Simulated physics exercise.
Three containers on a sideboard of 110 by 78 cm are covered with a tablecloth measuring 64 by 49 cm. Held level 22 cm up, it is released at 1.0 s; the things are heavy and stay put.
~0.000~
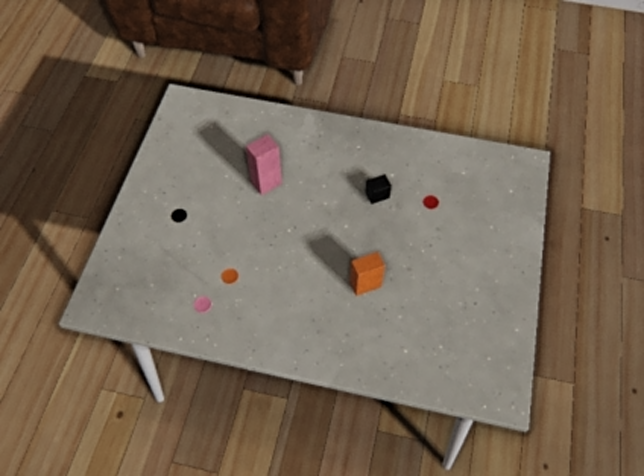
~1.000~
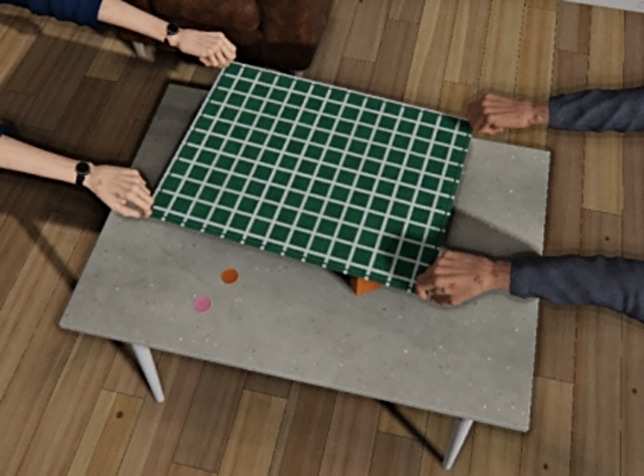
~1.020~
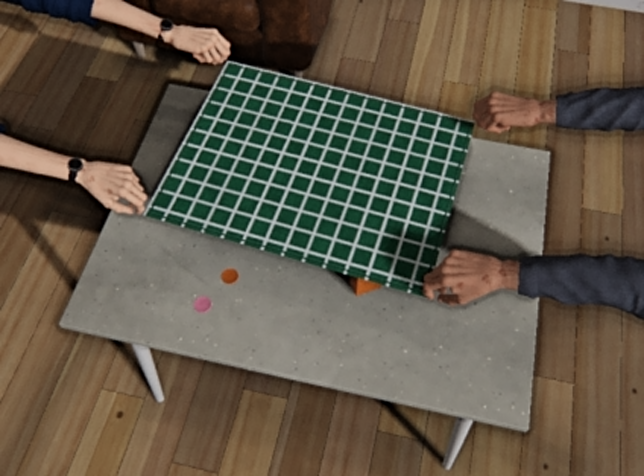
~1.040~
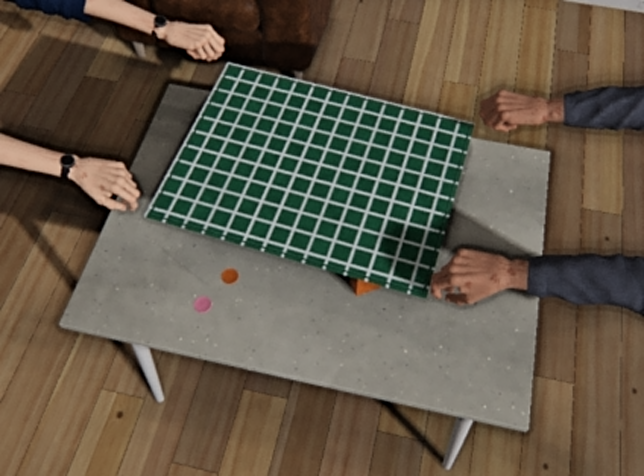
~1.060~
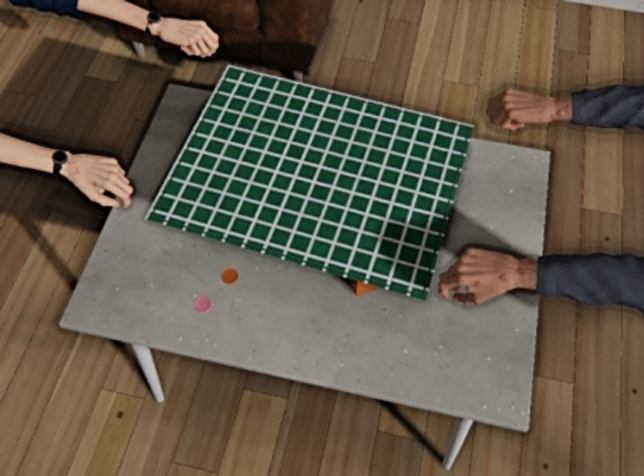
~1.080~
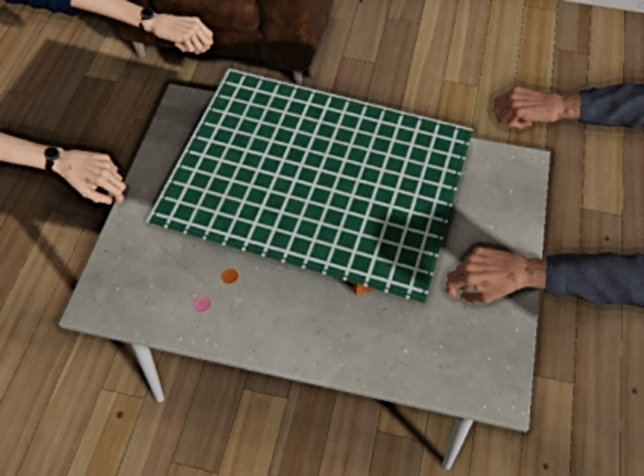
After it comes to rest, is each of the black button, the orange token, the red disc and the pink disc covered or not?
Result: The black button is left clear; the orange token is left clear; the red disc is left hidden; the pink disc is left clear.
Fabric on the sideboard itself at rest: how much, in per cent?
At rest, about 15 percent of it.
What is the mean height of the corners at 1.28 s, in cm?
1 cm.
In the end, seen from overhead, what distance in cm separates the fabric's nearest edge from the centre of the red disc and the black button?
3 cm and 4 cm.
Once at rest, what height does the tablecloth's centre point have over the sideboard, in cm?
Looks like close to 7 cm up.
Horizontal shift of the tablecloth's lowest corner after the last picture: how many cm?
That corner moves about 10 cm, measured flat, before it rests.
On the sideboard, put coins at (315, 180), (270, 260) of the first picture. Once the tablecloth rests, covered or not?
The first gets covered; the second gets covered.
After 1.3 s, 15 % of it is down, spanning 62 by 45 cm, above red disc.
After 1.5 s, 15 % of it is down, spanning 62 by 46 cm, above red disc.
After 1.7 s, 15 % of it is down, spanning 63 by 46 cm, above red disc.
After 1.9 s, 15 % of it is down, spanning 63 by 46 cm, above red disc.
After 2.7 s, 15 % of it is down, spanning 63 by 46 cm, above red disc.
